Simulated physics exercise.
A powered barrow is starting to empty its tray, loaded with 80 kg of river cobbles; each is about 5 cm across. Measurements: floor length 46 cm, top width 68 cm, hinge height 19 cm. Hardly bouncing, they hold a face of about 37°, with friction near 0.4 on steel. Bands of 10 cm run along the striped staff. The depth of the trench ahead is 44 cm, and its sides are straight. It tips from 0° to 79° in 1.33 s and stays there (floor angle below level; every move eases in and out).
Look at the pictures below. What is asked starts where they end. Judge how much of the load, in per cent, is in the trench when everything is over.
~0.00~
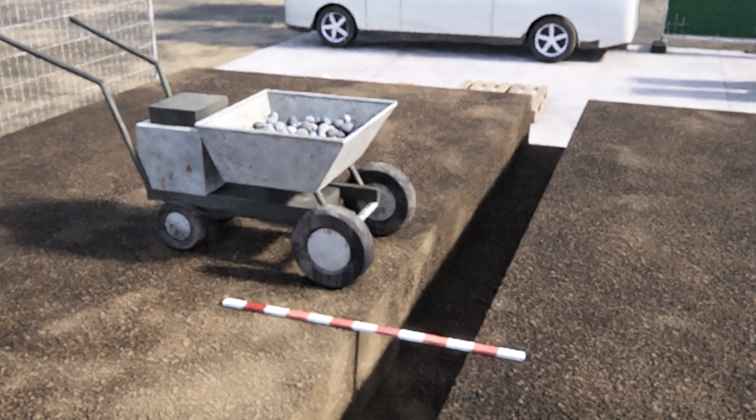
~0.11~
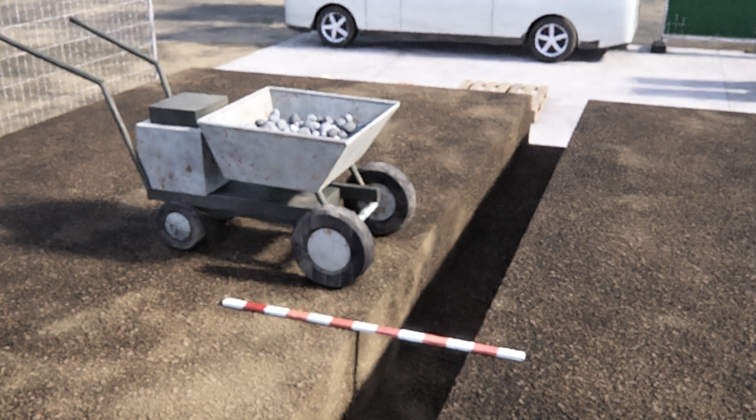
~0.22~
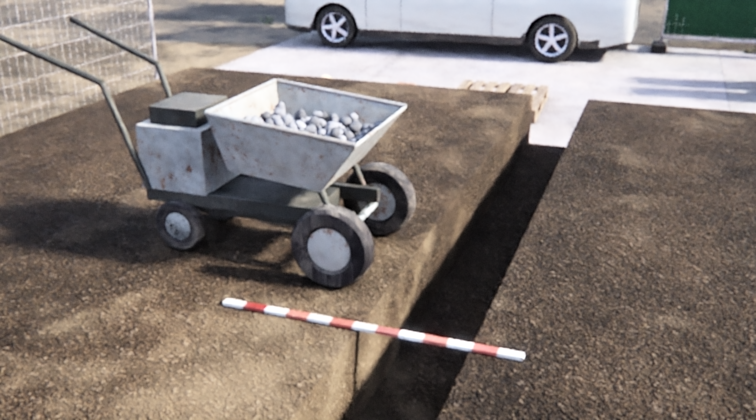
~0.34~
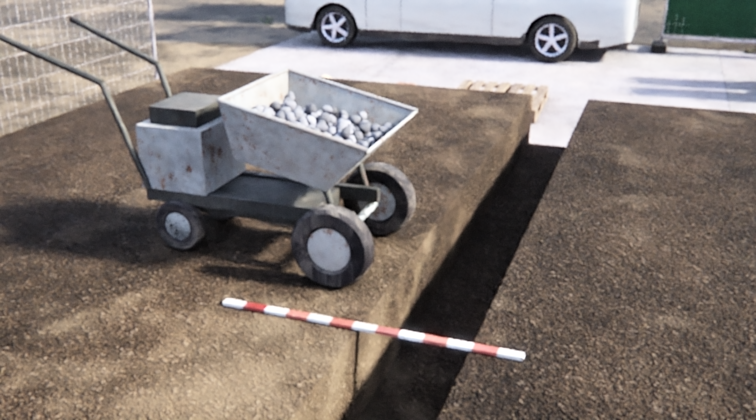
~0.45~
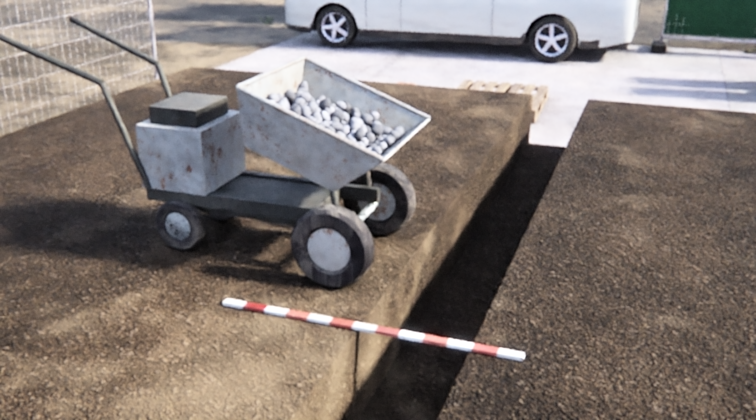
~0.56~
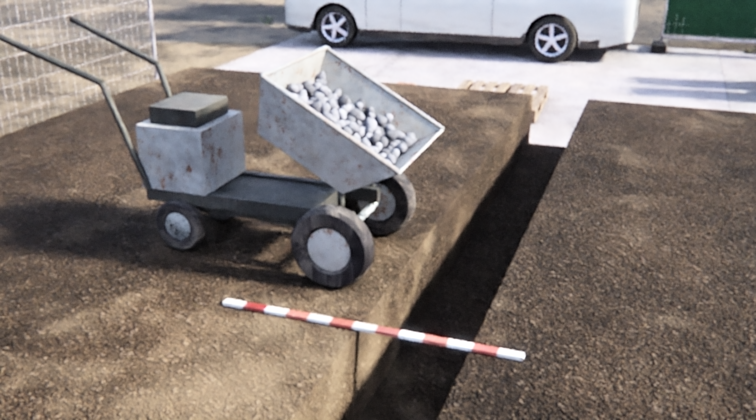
I judge it at about 61 per cent.
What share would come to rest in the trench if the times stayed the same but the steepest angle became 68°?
Roughly 65 per cent would end in the trench.
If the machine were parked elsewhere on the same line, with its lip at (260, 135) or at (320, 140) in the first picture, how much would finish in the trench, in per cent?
I'd expect some 95 per cent, then some 90.
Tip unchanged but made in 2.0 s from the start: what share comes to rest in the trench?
With that timing, about 70 per cent.
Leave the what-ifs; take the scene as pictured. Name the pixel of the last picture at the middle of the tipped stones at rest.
Their middle ends up near (488, 349).
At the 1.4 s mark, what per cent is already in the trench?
At that moment: Approx. 25 %.
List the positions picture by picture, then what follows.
In the first picture, the tray is at 0°, its lip at (344, 142); the top of the load is at (320, 127).
In the second picture, the tray is at 2°, its lip at (347, 143); the top of the load is at (310, 124); the stones move at 0.2 m/s on average.
The third picture shows lip at (356, 146), floor tilted 6°, highest stones at (279, 117); the stones move at 0.4 m/s on average.
In the fourth picture, the tray is at 13°, its lip at (368, 151); the top of the load is at (285, 106); the stones move at 0.6 m/s on average.
In the fifth picture, the tray is at 21°, its lip at (384, 160); the top of the load is at (294, 95); the stones move at 0.7 m/s on average.
The sixth picture shows lip at (399, 173), floor tilted 30°, highest stones at (313, 87); the stones move at 0.7 m/s on average.
After 1.0 s the floor is at 67°; 100 % in the tray; the foremost stones are at (444, 207).
After 1.4 s the floor is at 79°; 51 % in the tray, 25 % in the trench, 24 % past the trench; the foremost stones are at (556, 296).
After 1.8 s the floor is at 79°; 14 % in the tray, 46 % in the trench, 40 % past the trench; the foremost stones are at (643, 299).
After 3.7 s the floor is at 79°; 0 % in the tray, 61 % in the trench, 39 % past the trench; the foremost stones are at (696, 327).
